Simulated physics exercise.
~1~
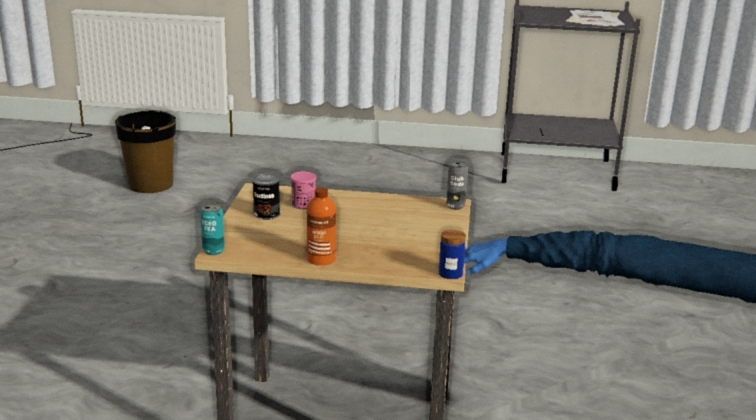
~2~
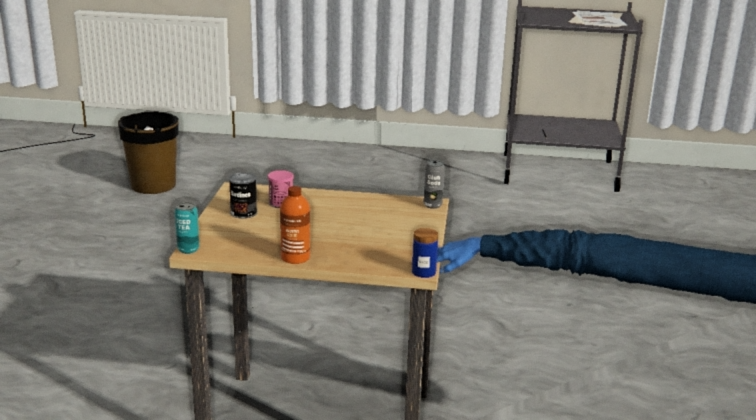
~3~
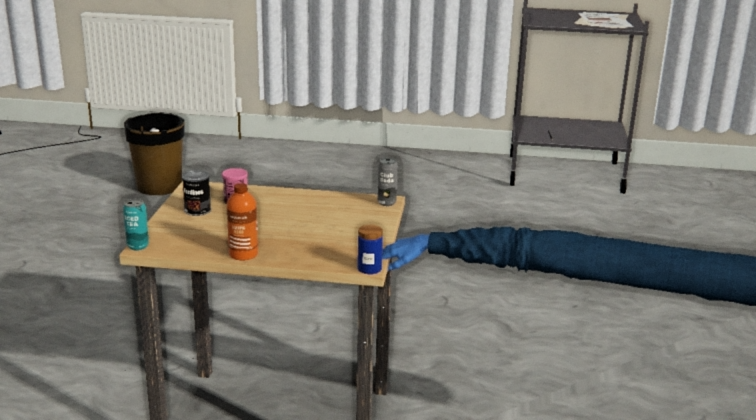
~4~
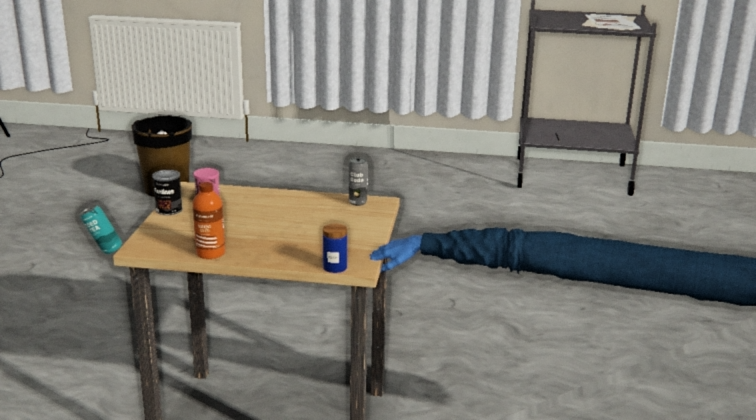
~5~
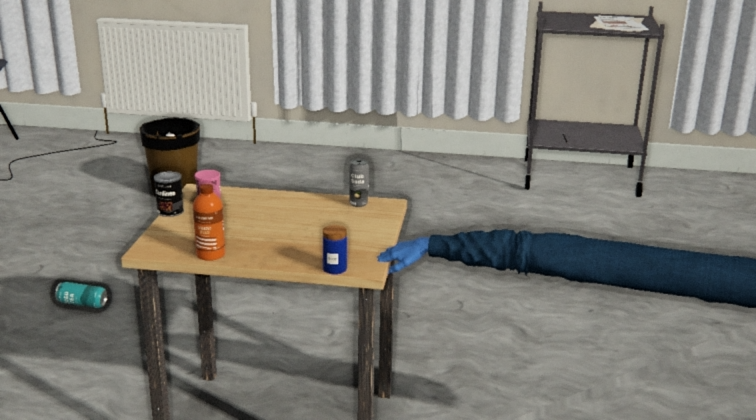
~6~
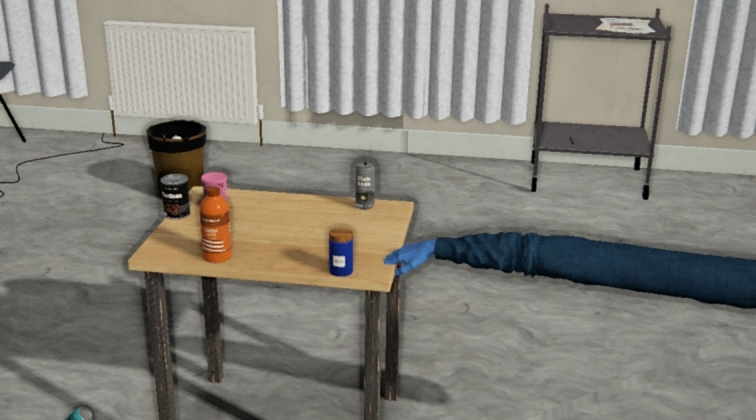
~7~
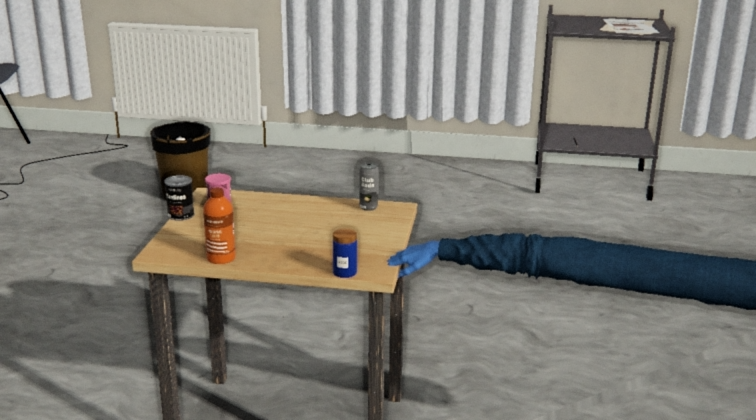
To begin with, six containers stand on a small wooden table, a turquoise can near the left edge and a blue jar near the right, where a blue-gloved hand on a long sleeved arm reaches the table's edge. The table slides left with the arm following, carrying everything along upright. As it comes to a halt, the turquoise can tips over the left edge. It drops on its side through the air and falls out of view. The blue jar, orange bottle, pink tin, black tin and grey can all remain standing on the table at the end.
